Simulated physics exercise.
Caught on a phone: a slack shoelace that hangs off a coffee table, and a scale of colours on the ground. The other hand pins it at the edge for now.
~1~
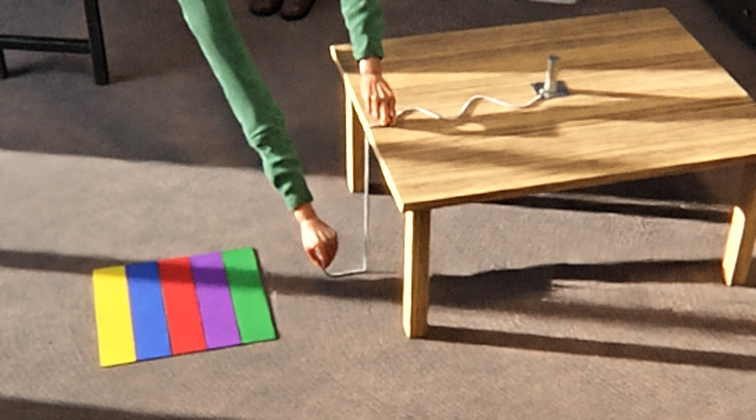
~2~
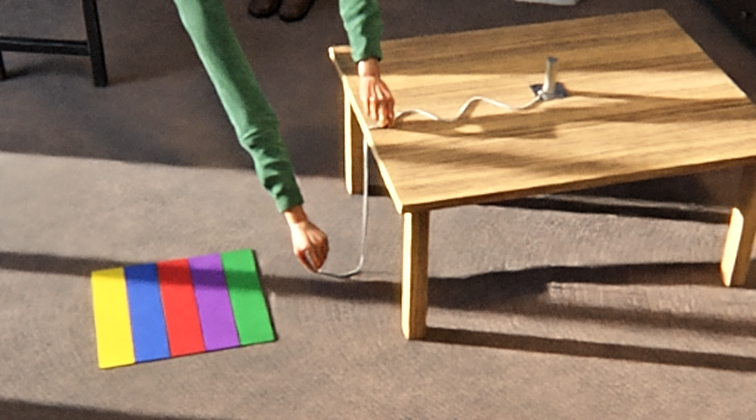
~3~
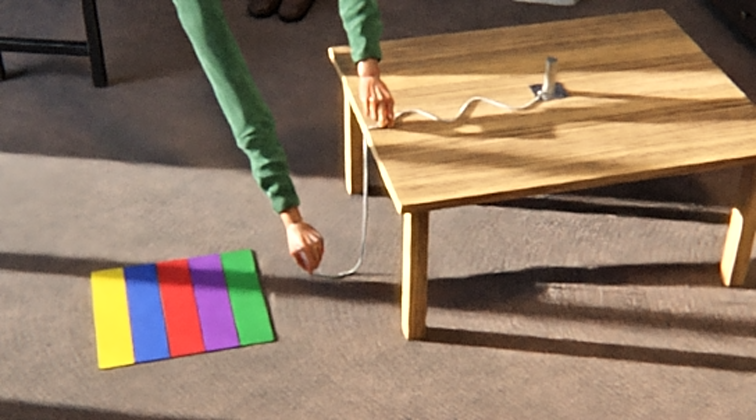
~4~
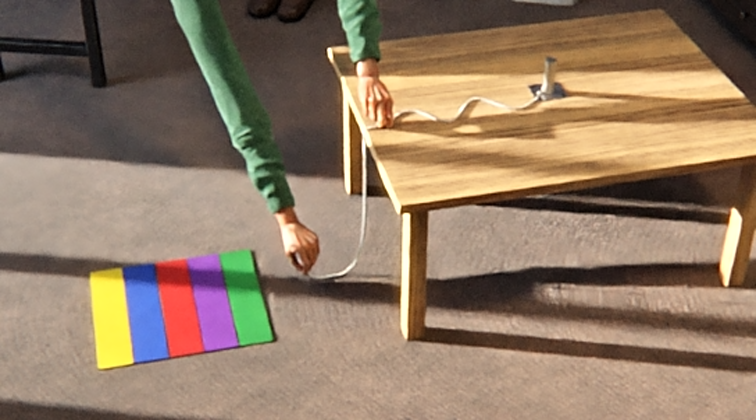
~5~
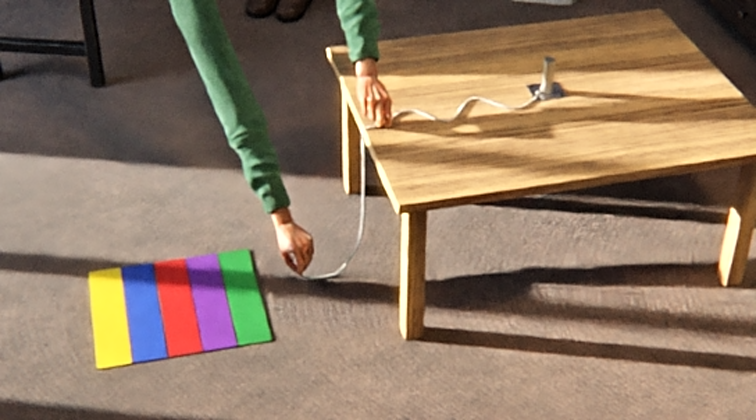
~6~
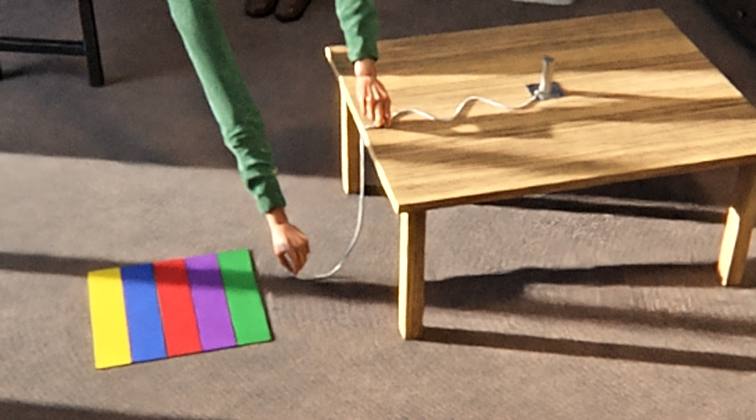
A hand slowly draws the hanging cord's end left while another pins it at the table edge.
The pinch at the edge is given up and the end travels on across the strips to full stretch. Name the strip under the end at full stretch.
It halts on the blue strip.
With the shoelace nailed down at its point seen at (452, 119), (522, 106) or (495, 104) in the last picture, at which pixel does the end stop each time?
The places are (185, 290), (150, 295) and (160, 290).
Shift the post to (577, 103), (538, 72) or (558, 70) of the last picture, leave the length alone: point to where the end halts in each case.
Near (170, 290), (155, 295) and (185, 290).
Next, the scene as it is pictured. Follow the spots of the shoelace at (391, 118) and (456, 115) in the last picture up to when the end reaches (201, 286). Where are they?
At (358, 141), then (421, 112).
Soon after, end near (201, 286); over purple.
After that, end near (163, 291); over red.
At the stop, end near (142, 295); over blue. Over blue.
